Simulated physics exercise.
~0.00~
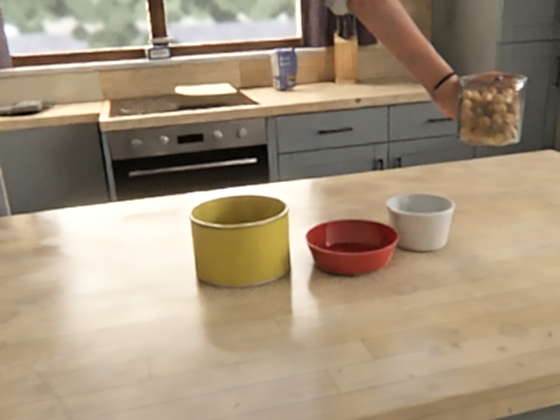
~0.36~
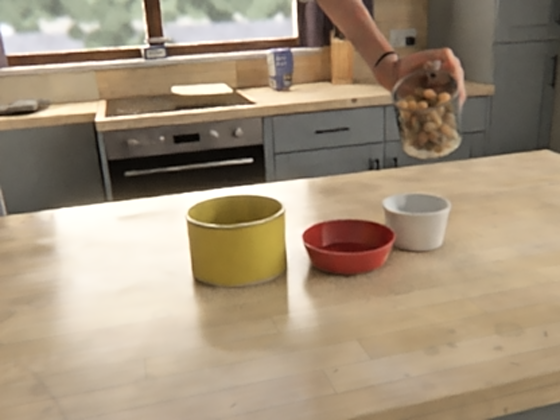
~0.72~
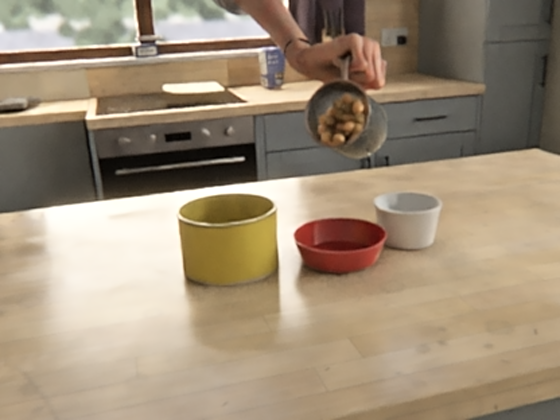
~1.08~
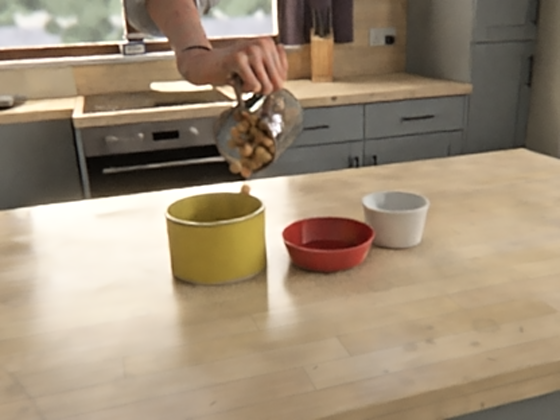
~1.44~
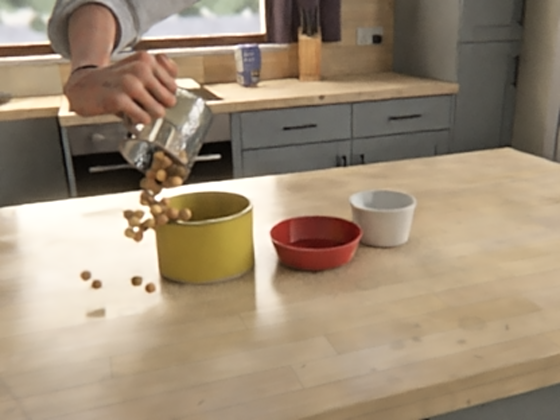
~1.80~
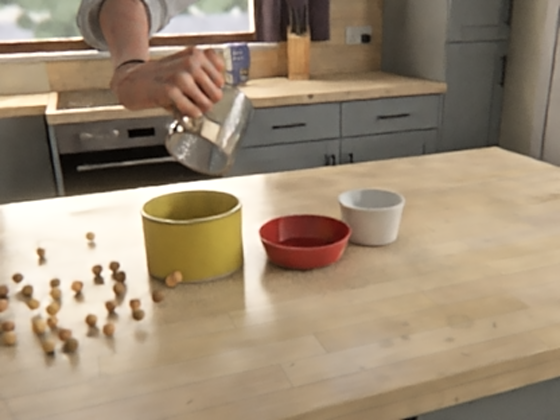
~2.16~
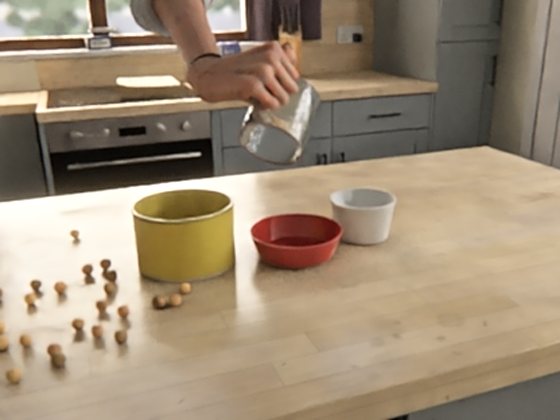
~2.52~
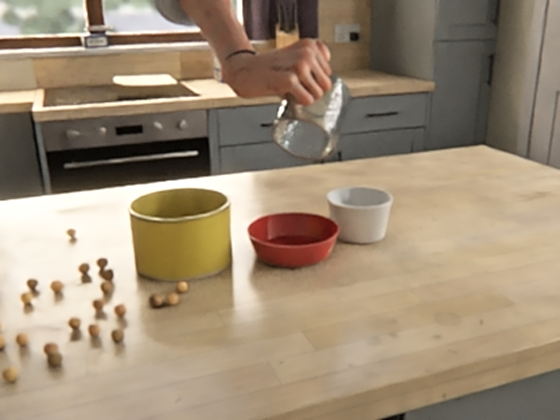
A hand tipping a clear cup of wooden beads over a yellow pot, many scattering across the counter, then moving right, emptied.
